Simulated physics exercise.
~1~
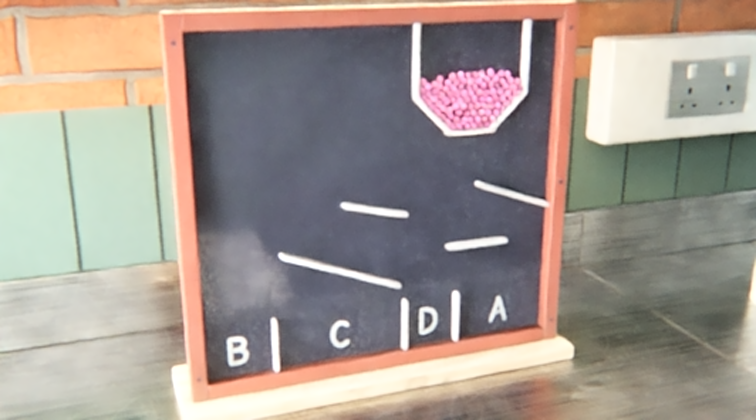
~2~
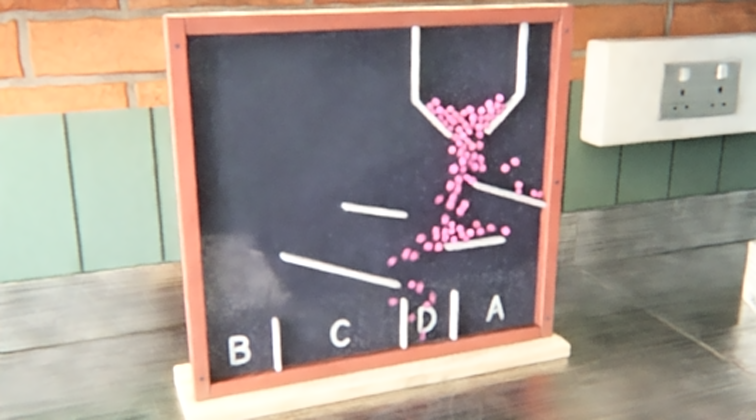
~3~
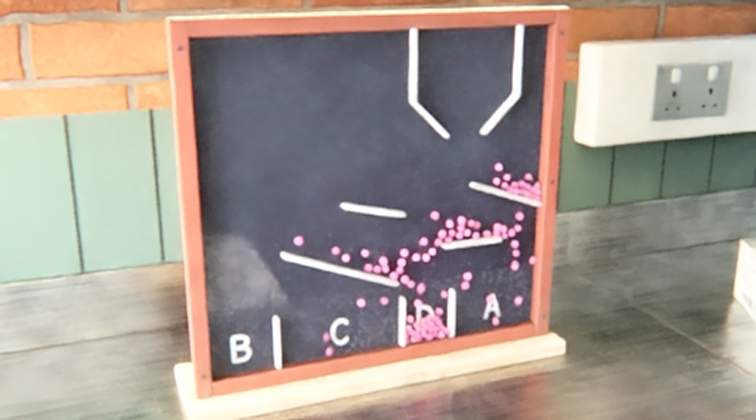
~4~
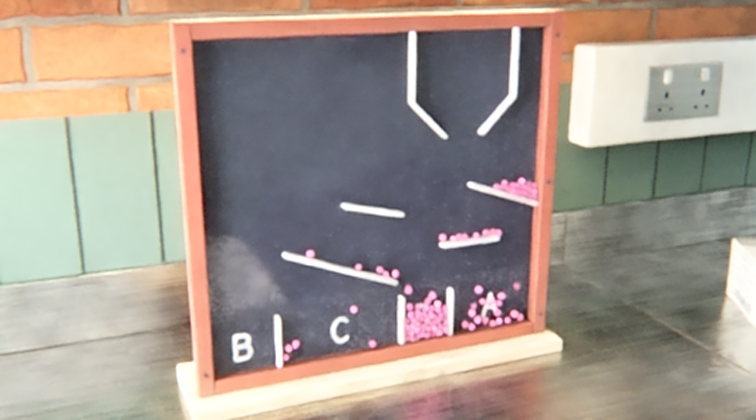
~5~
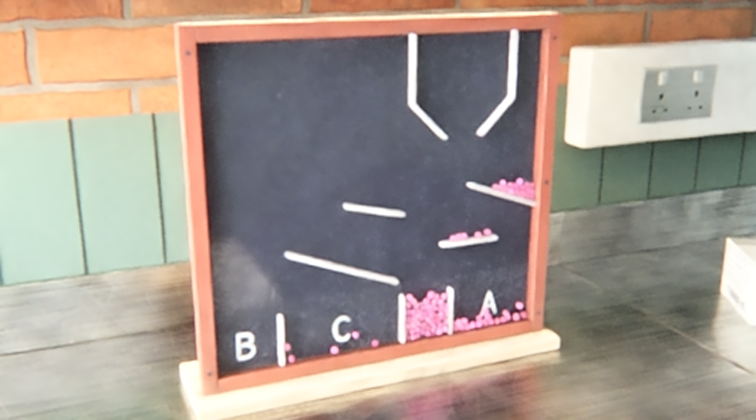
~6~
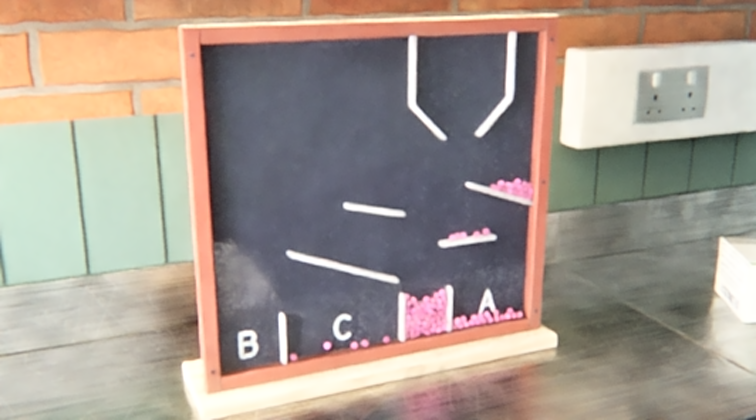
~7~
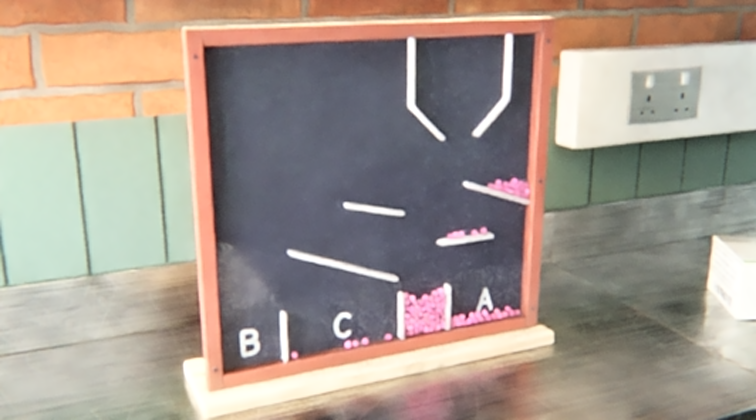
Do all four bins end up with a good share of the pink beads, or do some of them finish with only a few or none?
Some of them finish with only a few or none. Bins D and A each collect a good share, while C gets just a few beads and B stays empty.
